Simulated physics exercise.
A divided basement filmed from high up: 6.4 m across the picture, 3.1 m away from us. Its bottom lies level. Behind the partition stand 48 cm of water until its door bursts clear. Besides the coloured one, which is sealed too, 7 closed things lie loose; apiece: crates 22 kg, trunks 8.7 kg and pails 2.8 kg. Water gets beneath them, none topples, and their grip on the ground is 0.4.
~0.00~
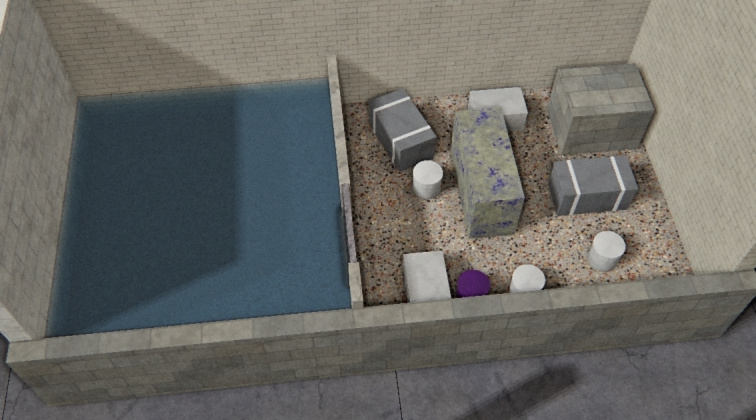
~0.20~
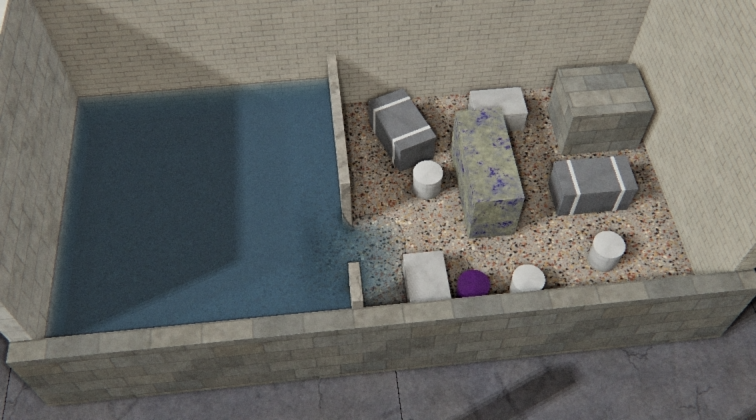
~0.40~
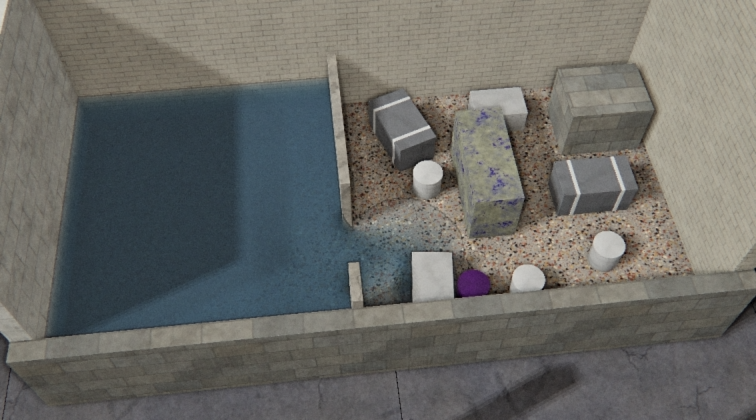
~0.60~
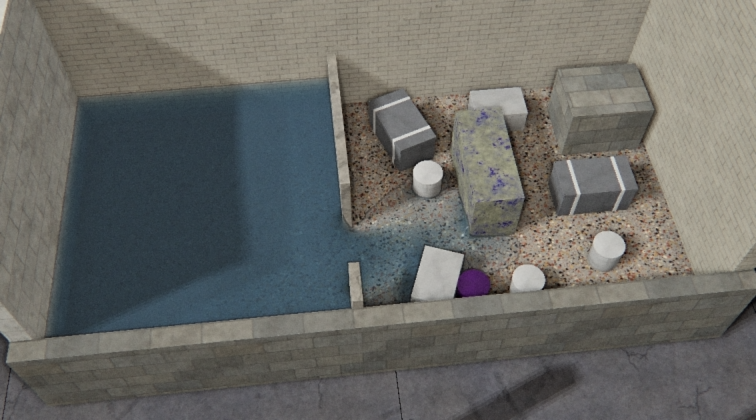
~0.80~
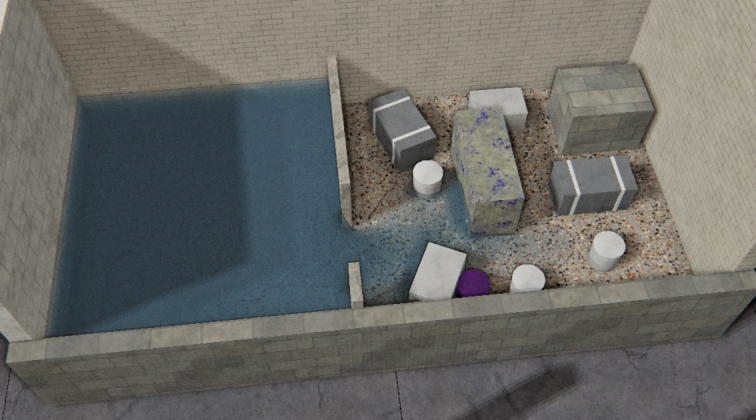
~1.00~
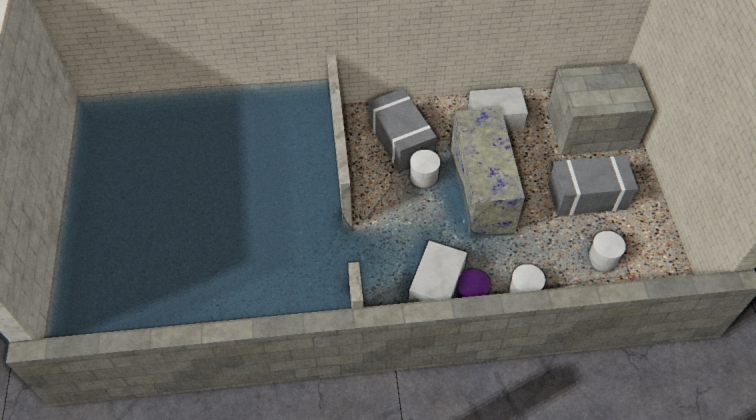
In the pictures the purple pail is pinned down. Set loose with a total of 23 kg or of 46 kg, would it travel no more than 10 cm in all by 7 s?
I expect that neither weight holds it.
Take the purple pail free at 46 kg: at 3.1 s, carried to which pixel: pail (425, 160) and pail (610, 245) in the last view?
Near (373, 185) and (690, 236).
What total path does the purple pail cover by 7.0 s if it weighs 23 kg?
About 300 cm.
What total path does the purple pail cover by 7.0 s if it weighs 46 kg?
Some 100 cm in all.
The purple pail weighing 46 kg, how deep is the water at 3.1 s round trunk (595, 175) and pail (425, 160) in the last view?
Roughly 5 and 4 cm.
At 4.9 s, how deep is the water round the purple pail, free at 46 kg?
Roughly 21 cm.
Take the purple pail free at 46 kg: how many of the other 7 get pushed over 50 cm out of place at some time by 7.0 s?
That makes 6.
After 1.4 s the purple pail would be 60 cm from its start with 23 kg and 16 cm from its start with 46 kg; 14 cm of water round it then.
After 3.1 s the purple pail would be 179 cm from its start with 23 kg and 72 cm from its start with 46 kg; 17 cm of water round it then.
After 4.9 s the purple pail would be 218 cm from its start with 23 kg and 94 cm from its start with 46 kg; 21 cm of water round it then.
After 7.0 s the purple pail would be 220 cm from its start with 23 kg and 94 cm from its start with 46 kg; 29 cm of water round it then.
